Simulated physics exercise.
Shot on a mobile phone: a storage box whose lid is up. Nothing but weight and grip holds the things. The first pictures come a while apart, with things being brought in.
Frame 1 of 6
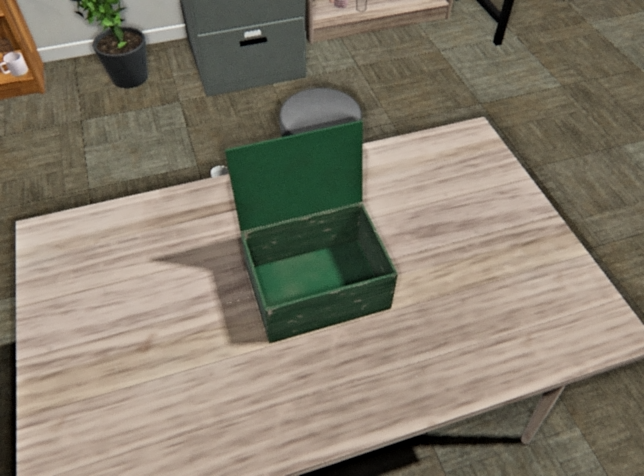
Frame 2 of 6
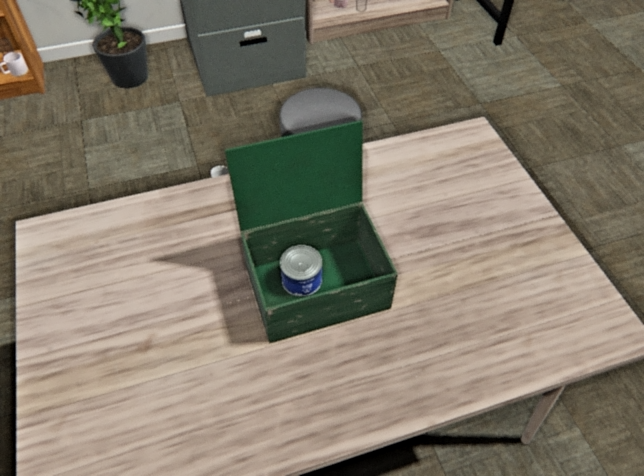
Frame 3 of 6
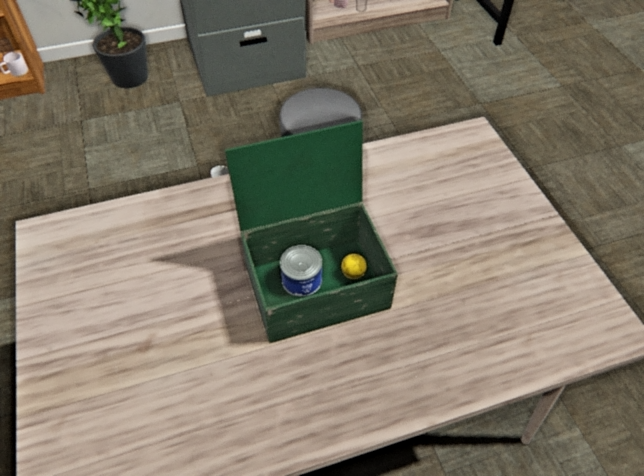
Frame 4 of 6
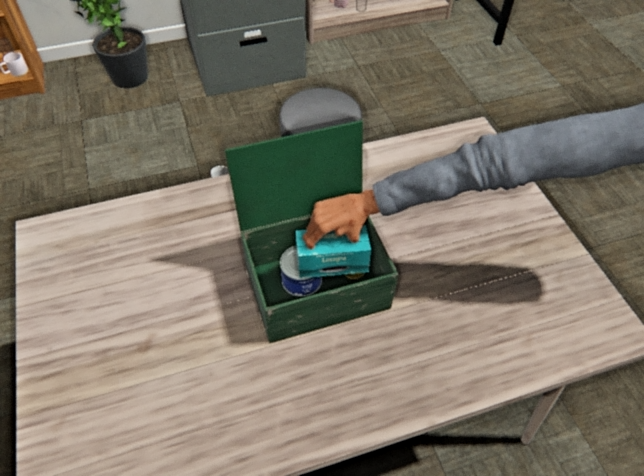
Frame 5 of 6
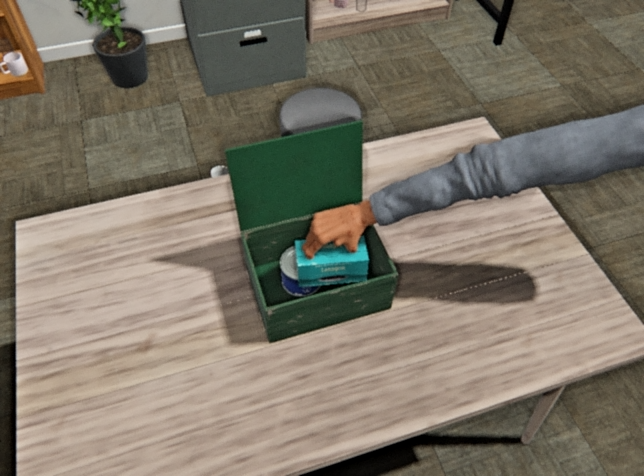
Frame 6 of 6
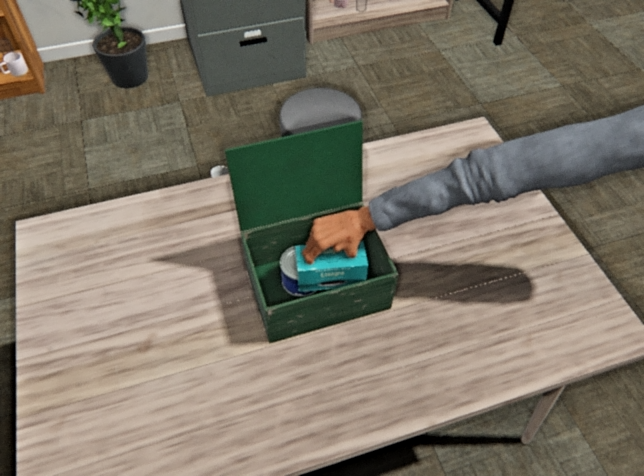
At first, an open green box sits empty on a wooden table, its lid up. A blue tub appears inside on the left, then a yellow ball on the right. A hand reaches in from the right and lowers a turquoise carton slightly into the box, over the ball and beside the tub.
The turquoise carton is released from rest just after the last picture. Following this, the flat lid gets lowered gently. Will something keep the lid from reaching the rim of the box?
No, it settles onto the rim.
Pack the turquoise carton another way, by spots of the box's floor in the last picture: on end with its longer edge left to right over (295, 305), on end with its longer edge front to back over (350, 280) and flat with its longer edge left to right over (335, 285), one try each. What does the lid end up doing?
Open; shut; shut.
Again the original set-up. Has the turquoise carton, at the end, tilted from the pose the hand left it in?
The turquoise carton tips.
Then, 1.00 s past the last view, lid starting down; turquoise carton on its side near (340, 294); yellow ball displaced about its own width.
Then, 1.70 s past the last view, lid 47° above the rim; turquoise carton on its side near (340, 294); yellow ball displaced about its own width.
Finally, lid shut; down or leaning hard in the box, turquoise carton; moved from the start, yellow ball; blue tub still in place. Final places as the last picture's camera would see them, turquoise carton near (340, 294).
